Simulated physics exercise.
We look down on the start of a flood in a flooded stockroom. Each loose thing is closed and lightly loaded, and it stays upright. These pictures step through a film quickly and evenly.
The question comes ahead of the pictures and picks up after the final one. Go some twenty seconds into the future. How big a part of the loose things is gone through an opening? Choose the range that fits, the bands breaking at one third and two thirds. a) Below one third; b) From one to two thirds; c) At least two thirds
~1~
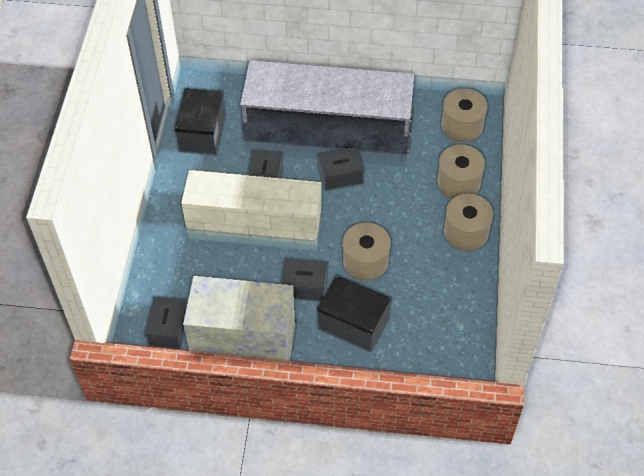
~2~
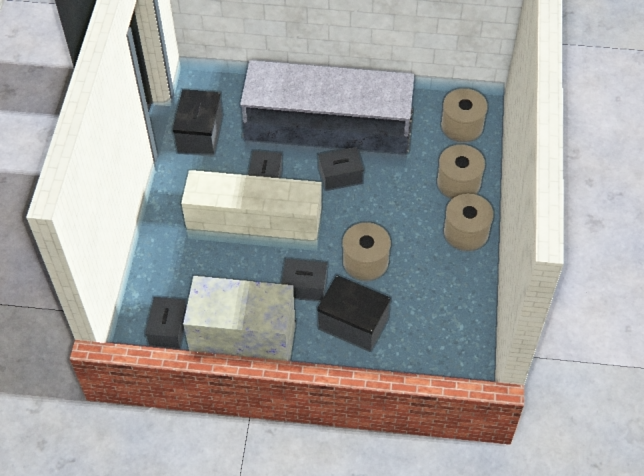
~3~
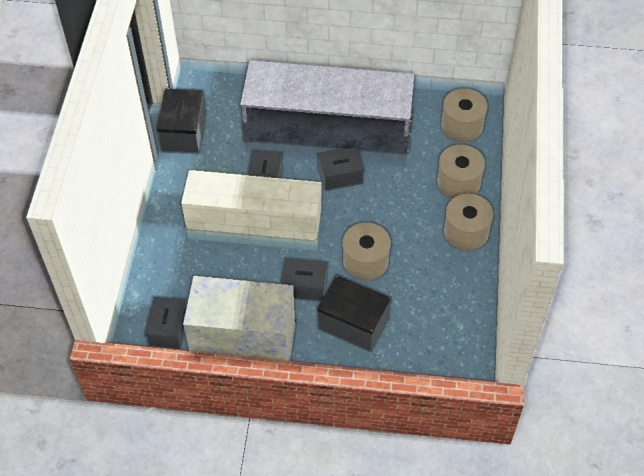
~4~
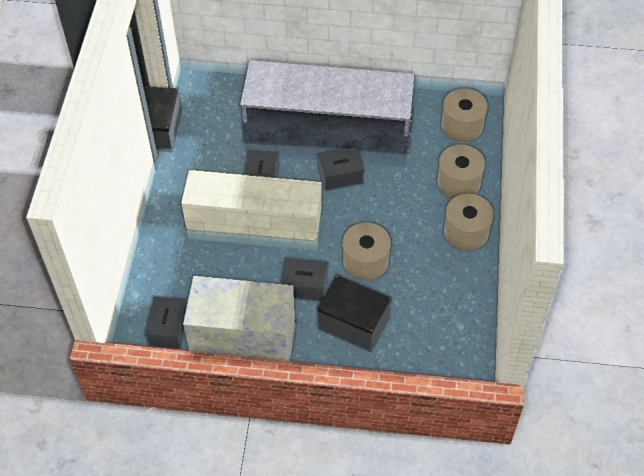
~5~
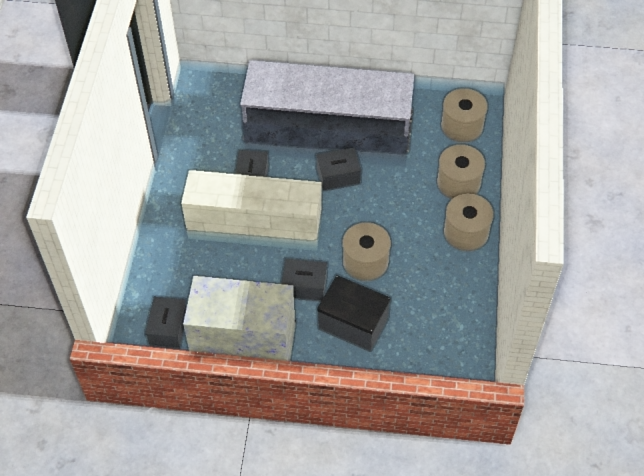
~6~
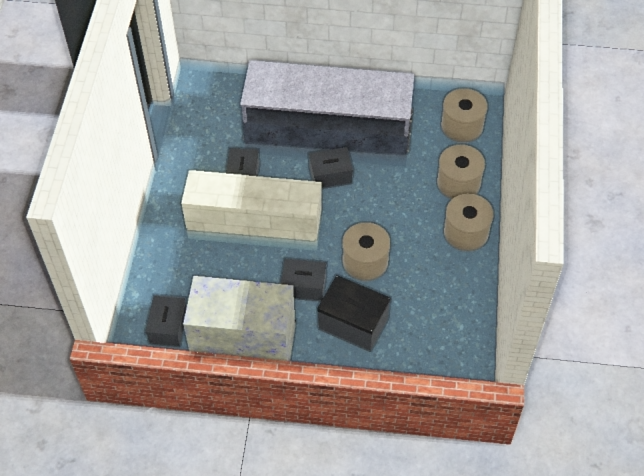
From one to two thirds.
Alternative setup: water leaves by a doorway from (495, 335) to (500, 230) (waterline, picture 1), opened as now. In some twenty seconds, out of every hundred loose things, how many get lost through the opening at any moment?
I'd say around 80 percent.
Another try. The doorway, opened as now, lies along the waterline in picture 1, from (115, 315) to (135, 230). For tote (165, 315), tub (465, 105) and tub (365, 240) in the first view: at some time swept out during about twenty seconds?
Note - 1: Escaped; 2: Retained; 3: Escaped.
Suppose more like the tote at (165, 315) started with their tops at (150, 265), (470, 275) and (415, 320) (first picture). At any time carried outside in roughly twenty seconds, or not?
Result, in sequence: Ends up outside; never gets out; never gets out.
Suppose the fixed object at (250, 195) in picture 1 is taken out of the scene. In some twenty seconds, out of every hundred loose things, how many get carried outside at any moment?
I'd put it near 40 per cent of the things.
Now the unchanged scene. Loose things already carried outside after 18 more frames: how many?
Total: 3.
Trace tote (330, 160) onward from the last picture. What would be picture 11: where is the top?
Estimated top position: Approximately (259, 149).
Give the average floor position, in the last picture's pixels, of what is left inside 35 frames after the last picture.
On the floor of the last picture, roughly (290, 189).
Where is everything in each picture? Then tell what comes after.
In the first frame, a tote at (265, 167), afloat; a tote at (341, 162), afloat; 0 of 10 have shifted.
In the second frame, a tote at (265, 167) floats; a tote at (341, 162), afloat; 0 of 10 have shifted.
In the third frame, a tote at (264, 167) floats; a tote at (341, 162) floats; 1 of 10 have shifted.
In the fourth frame, a tote at (261, 167), afloat, close to its start; a tote at (341, 162) floats; 1 of 10 have shifted.
In the fifth frame, a tote at (251, 166) floats, close to its start; a tote at (339, 162) floats; 2 of 10 have shifted.
In the sixth frame, a tote at (242, 164) floats, close to its start; a tote at (331, 162) floats, close to its start; 3 of 10 have shifted.
A moment on, 1 of 10 are out; 9 afloat.
Next, 3 of 10 are out; 7 afloat.
Later, 3 of 10 are out; 7 afloat.
In the end, 5 of 10 are out; 5 afloat.
